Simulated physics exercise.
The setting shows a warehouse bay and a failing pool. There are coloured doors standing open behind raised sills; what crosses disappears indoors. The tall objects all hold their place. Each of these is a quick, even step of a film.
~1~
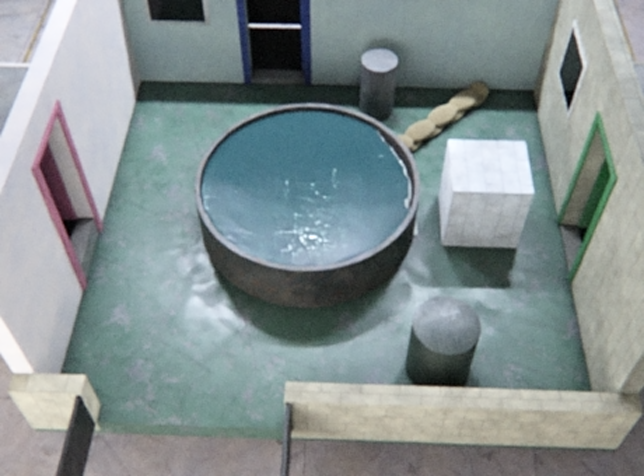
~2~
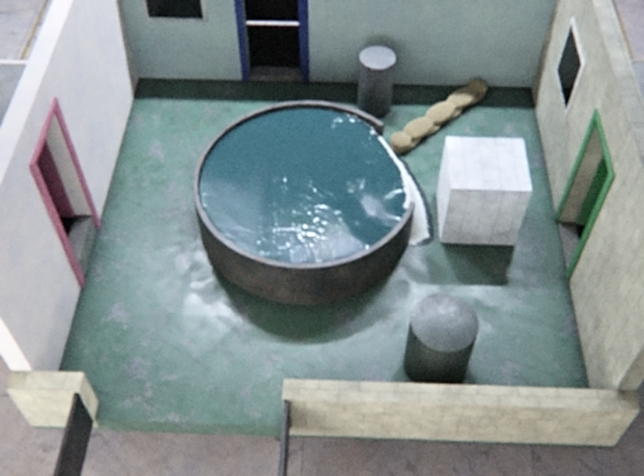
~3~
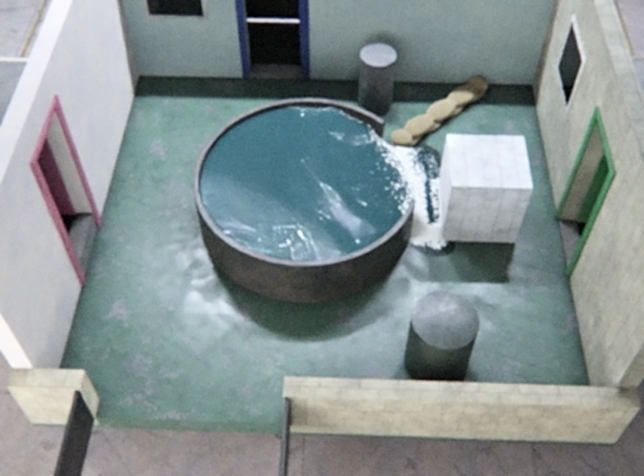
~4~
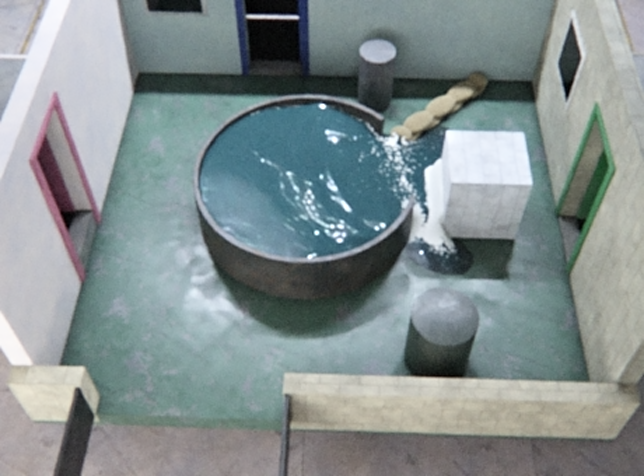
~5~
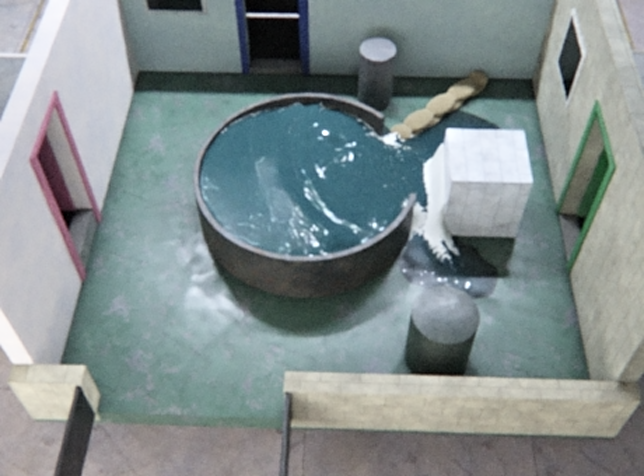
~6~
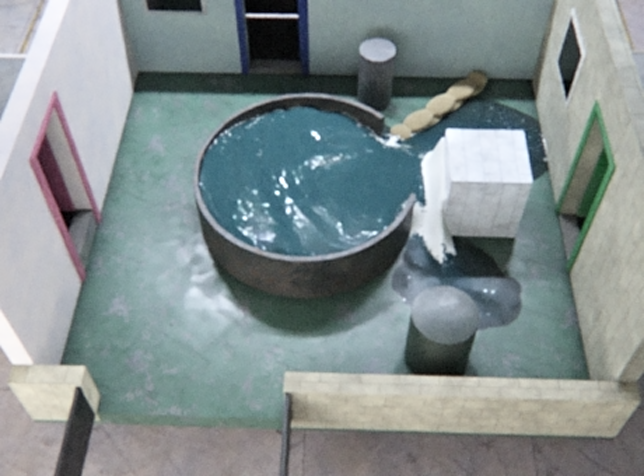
In a warehouse bay with coloured doors standing open, a round pool lies whole and still before its right side gives way. Water pours through the gap in a white, foaming rush toward a pale block, then spreads around it, toward the back right and forward to a short round-topped pillar.
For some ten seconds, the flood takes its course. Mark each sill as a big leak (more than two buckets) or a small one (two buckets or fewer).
Pink door: Small; green door: Big; blue door: Small.
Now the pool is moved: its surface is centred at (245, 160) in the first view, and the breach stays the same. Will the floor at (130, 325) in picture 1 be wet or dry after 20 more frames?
That spot ends up unaffected.
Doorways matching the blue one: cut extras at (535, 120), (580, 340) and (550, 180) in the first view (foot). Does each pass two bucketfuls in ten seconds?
Door one breaks the limit, door two breaks the limit, door three breaks the limit.
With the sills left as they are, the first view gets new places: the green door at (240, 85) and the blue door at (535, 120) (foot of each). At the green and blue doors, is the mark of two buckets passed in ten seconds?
Note: Green door lets in too little; blue door lets too much through.
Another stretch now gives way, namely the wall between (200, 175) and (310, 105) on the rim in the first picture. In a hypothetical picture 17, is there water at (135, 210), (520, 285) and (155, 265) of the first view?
Point by point: Soaked; unwetted; soaked.
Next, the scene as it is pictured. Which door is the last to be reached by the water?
Last in line is the door marked pink.
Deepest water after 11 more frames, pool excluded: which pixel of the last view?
Estimated pixel: (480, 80).
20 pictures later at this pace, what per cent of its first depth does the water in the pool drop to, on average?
Roughly 48 %.
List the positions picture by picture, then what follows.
In the first picture, the pool at (308, 184) is whole and still.
In the second picture, the front is at (412, 244), out from the gap at (405, 185).
In the third picture, the front is at (447, 249), out from the gap at (405, 186).
In the fourth picture, water pours out at (405, 184) and has run to (457, 270).
In the fifth picture, the front is at a hidden place, out from the gap at (405, 182).
In the sixth picture, water pours out at (405, 182) and has run to (539, 129).
A moment on, water covers 30 % of the floor; the pink door not reached, the green door not reached, the blue door not reached.
Next, water covers 50 % of the floor; the pink door not reached, the green door wet at the sill, nothing in, the blue door not reached.
Then, water covers 65 % of the floor; the pink door not reached, the green door under two buckets in, the blue door wet at the sill, nothing in.
Later, water covers 95 % of the floor; the pink door wet at the sill, nothing in, the green door far over two buckets in, the blue door wet at the sill, nothing in.
In the end, water covers 95 % of the floor; the pink door wet at the sill, nothing in, the green door far over two buckets in, the blue door wet at the sill, nothing in.
